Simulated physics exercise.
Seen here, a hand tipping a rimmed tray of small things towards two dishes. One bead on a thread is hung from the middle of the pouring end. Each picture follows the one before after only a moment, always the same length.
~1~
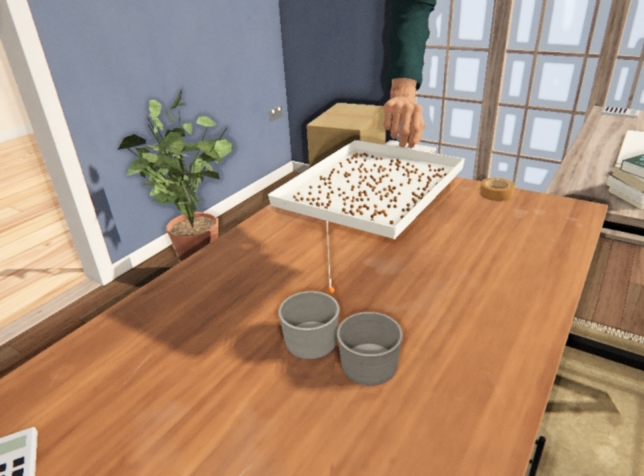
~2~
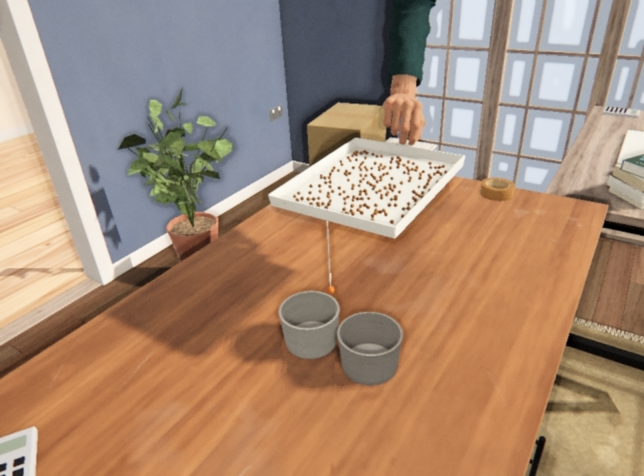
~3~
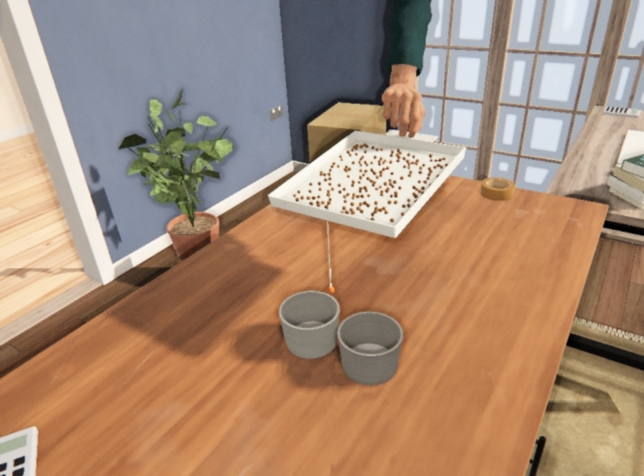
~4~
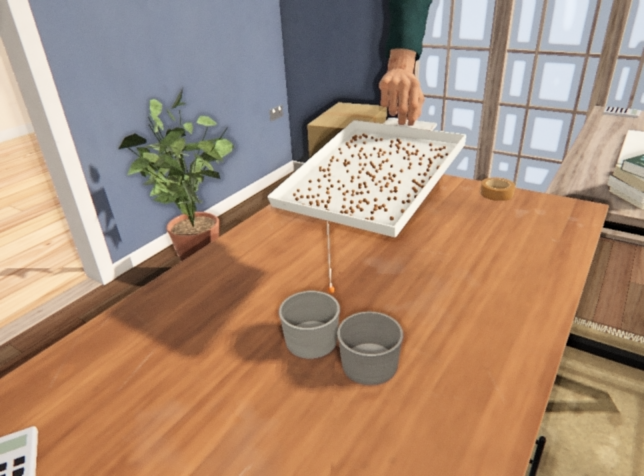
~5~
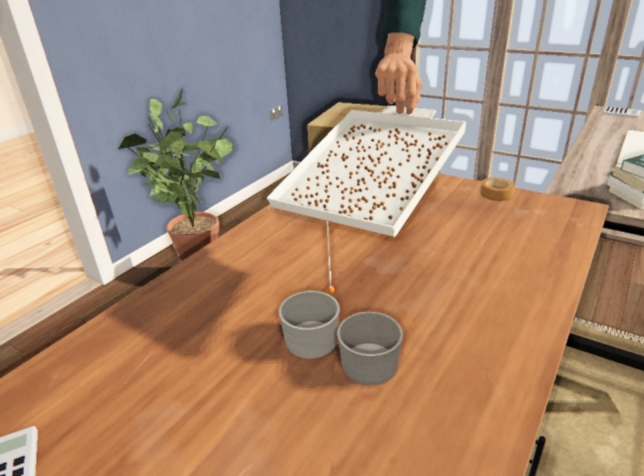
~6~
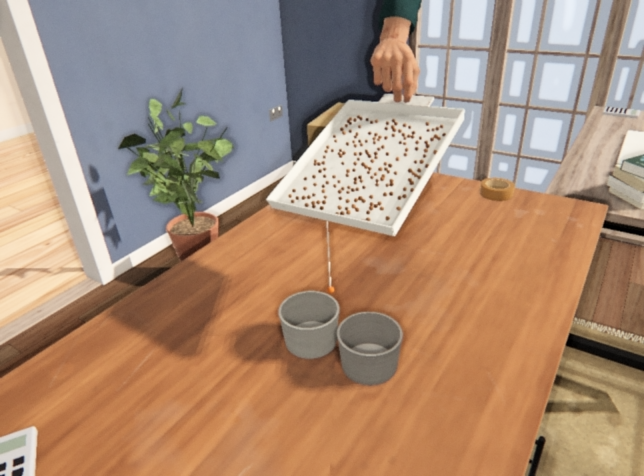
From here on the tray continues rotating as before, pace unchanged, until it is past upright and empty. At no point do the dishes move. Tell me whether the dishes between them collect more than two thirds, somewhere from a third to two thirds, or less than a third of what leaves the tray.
Most likely the dishes are going to collect a middle share, one to two thirds of the load.
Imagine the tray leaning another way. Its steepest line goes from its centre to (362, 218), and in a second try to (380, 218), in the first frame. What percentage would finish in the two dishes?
In order, 70 in a hundred and 30 in a hundred.
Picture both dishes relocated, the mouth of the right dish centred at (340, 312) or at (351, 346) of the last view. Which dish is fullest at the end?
Result 1: The left-hand one; result 2: The left-hand one.
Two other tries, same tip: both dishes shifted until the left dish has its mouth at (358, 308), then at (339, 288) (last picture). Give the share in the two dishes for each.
Roughly 0 per cent, then roughly 0 per cent.
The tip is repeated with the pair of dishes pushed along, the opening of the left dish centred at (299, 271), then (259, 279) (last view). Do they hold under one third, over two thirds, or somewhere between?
First attempt: Under a third; second attempt: One to two thirds.
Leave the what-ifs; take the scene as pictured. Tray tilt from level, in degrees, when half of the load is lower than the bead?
About 115 degrees.
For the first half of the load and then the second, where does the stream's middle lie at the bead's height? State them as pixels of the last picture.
Around (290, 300) first; around (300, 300) second.
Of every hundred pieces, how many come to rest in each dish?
Looks like close to 40 % lands in the left dish and close to 10 % in the right one.
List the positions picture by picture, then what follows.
The first picture shows corners of the pouring end at (270, 195) and (395, 226), level; middle of the load at (371, 186), cereal balls; left dish at (293, 339); right dish at (354, 365); bead on its thread at (330, 290).
The second picture shows corners of the pouring end at (270, 195) and (395, 226), level; middle of the load at (371, 185).
The third picture shows corners of the pouring end at (270, 195) and (395, 226), tipped barely, lowest at the left corner; middle of the load at (371, 181).
The fourth picture shows corners of the pouring end at (270, 196) and (394, 226), tipped a little, lowest at the left corner; middle of the load at (371, 175).
The fifth picture shows corners of the pouring end at (269, 197) and (393, 226), tipped a little, lowest at the left corner; middle of the load at (369, 170).
The sixth picture shows corners of the pouring end at (268, 199) and (392, 226), tipped clearly, lowest at the left corner; middle of the load at (366, 167), about two thirds on the move; left dish at (293, 339); right dish at (354, 365).
Soon, tray tipped steeply; most on the tray; a small part in the air.
A while on, tray tipped past a quarter turn; most on the tray; a stray few in the right dish; a stray few in the left dish; a small part outside both; a stray few in the air.
Towards the end, tray tipped past a quarter turn; a small part in the right dish; about a third in the left dish; about half outside both.
Finally, tray tipped past a quarter turn; a small part in the right dish; about a third in the left dish; about half outside both.
